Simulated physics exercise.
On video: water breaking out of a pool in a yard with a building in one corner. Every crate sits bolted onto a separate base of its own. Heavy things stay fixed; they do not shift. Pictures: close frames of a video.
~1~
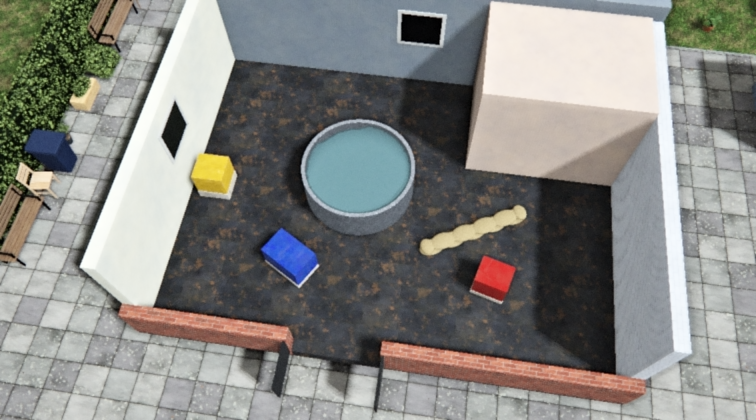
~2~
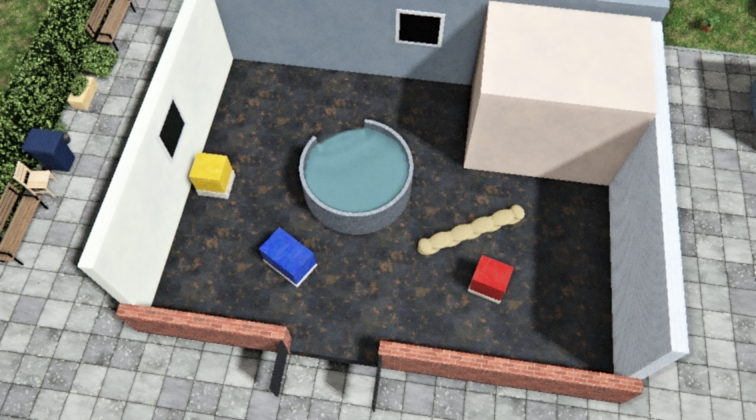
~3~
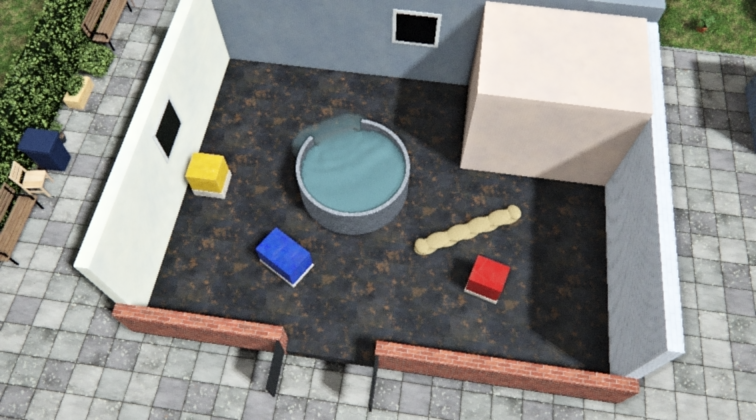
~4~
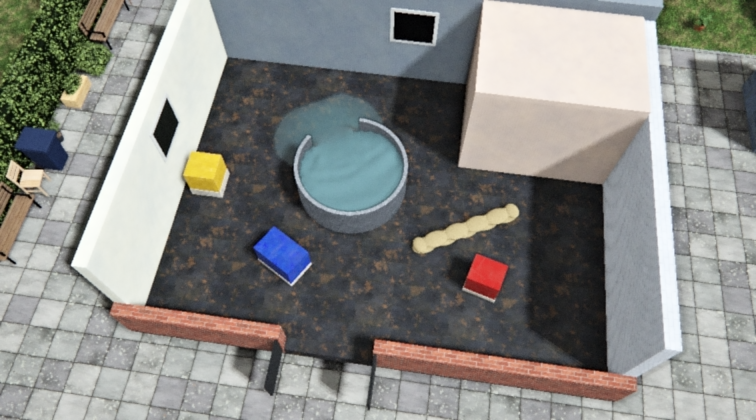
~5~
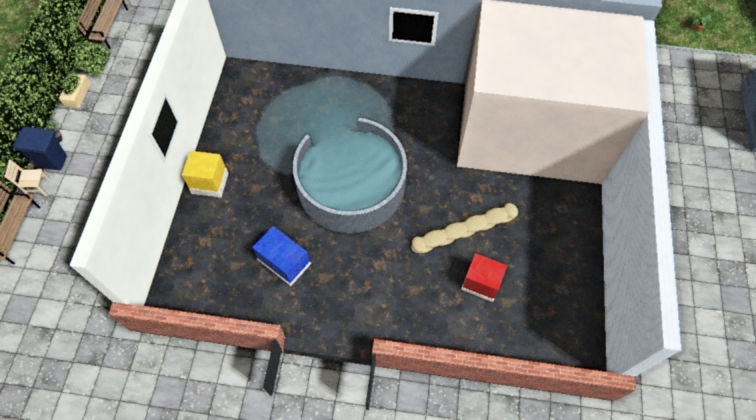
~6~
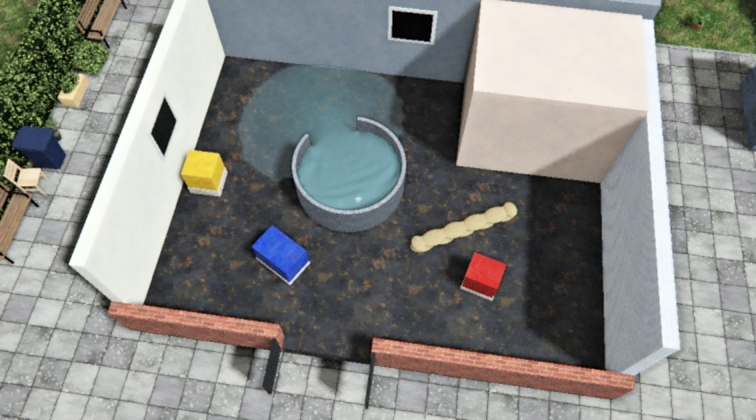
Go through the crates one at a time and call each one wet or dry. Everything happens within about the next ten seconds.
The red crate is dry. The yellow crate is wet. The blue crate is wet.
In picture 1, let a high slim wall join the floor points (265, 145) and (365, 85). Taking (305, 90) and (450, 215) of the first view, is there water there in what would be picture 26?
In order, I'd call them inundated and inundated.
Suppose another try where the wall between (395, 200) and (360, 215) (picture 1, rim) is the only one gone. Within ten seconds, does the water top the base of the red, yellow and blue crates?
Then: The red one ends up wet; the yellow one keeps dry; the blue one is spared.
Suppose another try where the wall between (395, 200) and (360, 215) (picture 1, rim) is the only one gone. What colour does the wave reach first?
That would be the red one.
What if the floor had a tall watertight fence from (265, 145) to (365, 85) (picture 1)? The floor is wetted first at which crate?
First is the one in yellow.
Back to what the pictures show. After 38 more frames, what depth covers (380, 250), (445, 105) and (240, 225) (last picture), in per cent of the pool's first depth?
Around 6, 14 and 4 percent, in that order.
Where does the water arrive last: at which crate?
The crate marked red.
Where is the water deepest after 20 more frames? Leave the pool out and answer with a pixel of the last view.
I'd mark about pixel (190, 164).
A moment on, water covers 20 % of the floor; the red crate not reached, the yellow crate water round its plinth, the blue crate not reached.
Next, water covers 25 % of the floor; the red crate not reached, the yellow crate water round its plinth, the blue crate not reached.
Then, water covers 35 % of the floor; the red crate not reached, the yellow crate water round its plinth, the blue crate not reached.
Later, water covers 60 % of the floor; the red crate not reached, the yellow crate water round its plinth, the blue crate water round its plinth.
In the end, water covers 80 % of the floor; the red crate stayed above the water, the yellow crate was topped, the blue crate was topped.
